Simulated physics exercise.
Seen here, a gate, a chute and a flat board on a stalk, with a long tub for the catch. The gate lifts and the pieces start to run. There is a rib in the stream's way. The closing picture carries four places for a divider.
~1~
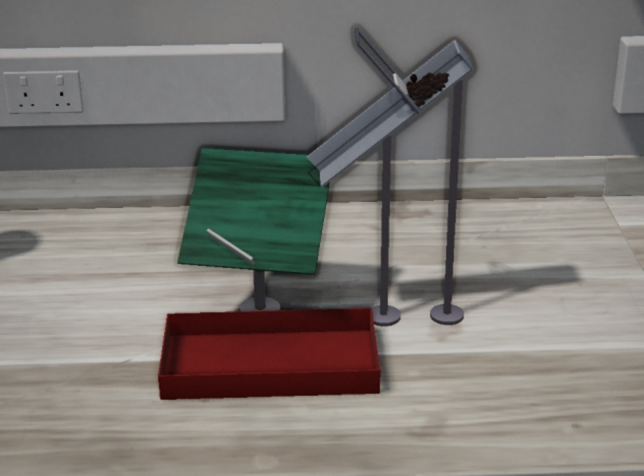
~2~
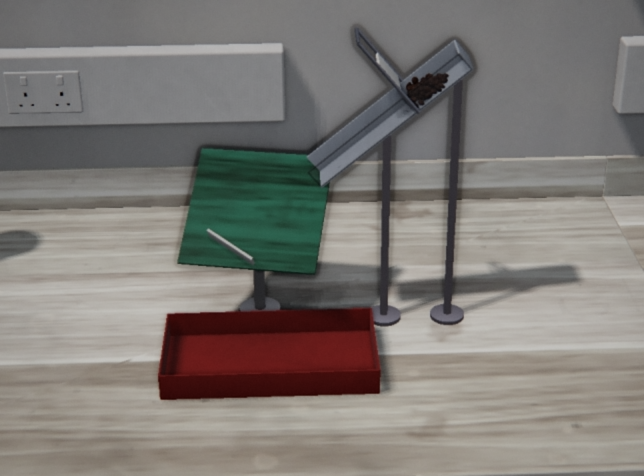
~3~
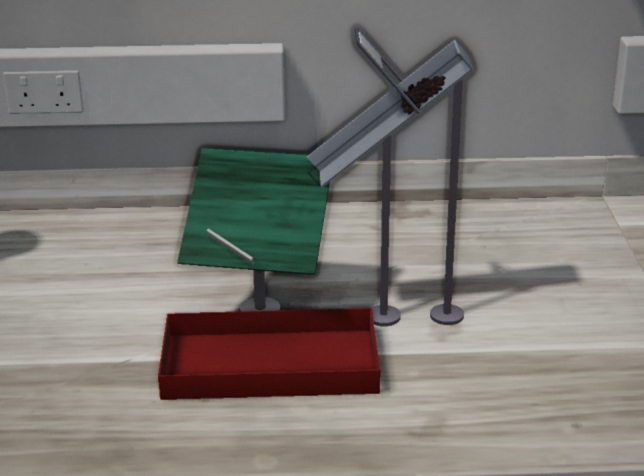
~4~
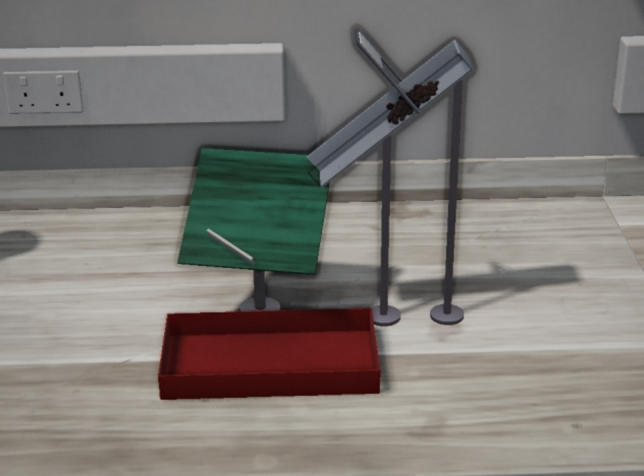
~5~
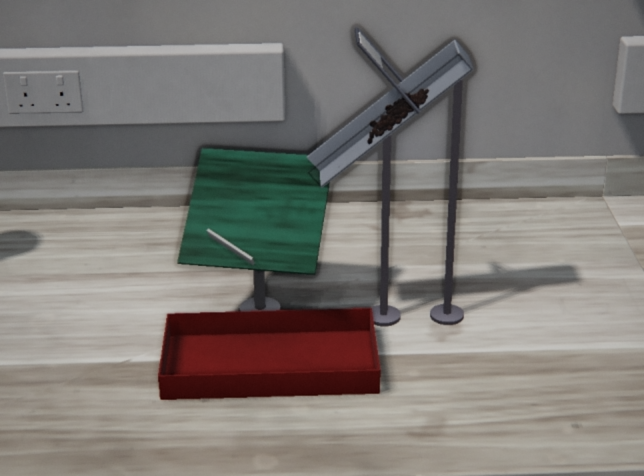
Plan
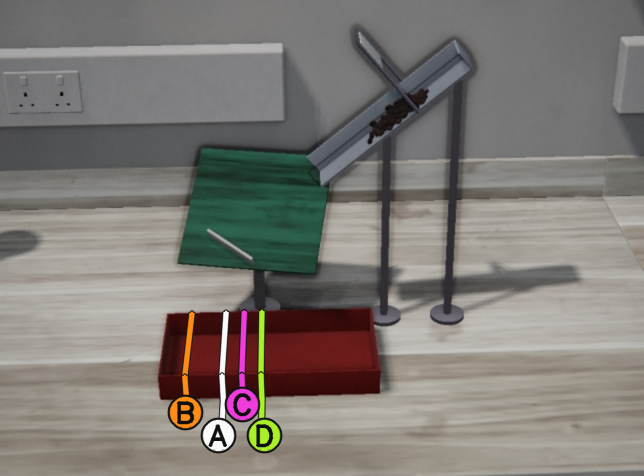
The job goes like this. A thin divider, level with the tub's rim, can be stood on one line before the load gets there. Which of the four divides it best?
The best line is D.
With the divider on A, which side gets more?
Right.
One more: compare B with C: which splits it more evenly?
That would be C.
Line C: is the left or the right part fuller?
Right.
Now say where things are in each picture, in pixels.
In the first picture, load behind the gate near (427, 88), flat chocolate drops; lip of the chute near (321, 179), sloping fairly steeply.
In the second picture, middle of the board near (256, 209), tilted fairly steeply; middle of its low edge near (245, 268); of its high edge near (267, 152).
In the third picture, front corners of the tub near (159, 376) and (380, 370), empty; front of the load near (407, 109).
In the fourth picture, middle of the load near (412, 101); its front near (390, 119), close to a quarter of the way to the lip; rib from (207, 229) to (252, 259).
In the fifth picture, middle of the load near (398, 111); its front near (370, 141), close to half of the way to the lip.
On the marked copy, line A crosses the front rim at (222, 374); line B crosses the front rim at (184, 375); line C crosses the front rim at (241, 374); line D crosses the front rim at (260, 373).
With A, of what is caught, a small share on the left of the divider, all but a few on the right.
With B, of what is caught, none at all on the left of the divider, the whole lot on the right.
With C, of what is caught, a small share on the left of the divider, the bulk on the right.
With D, of what is caught, close to two thirds on the left of the divider, close to a third on the right.
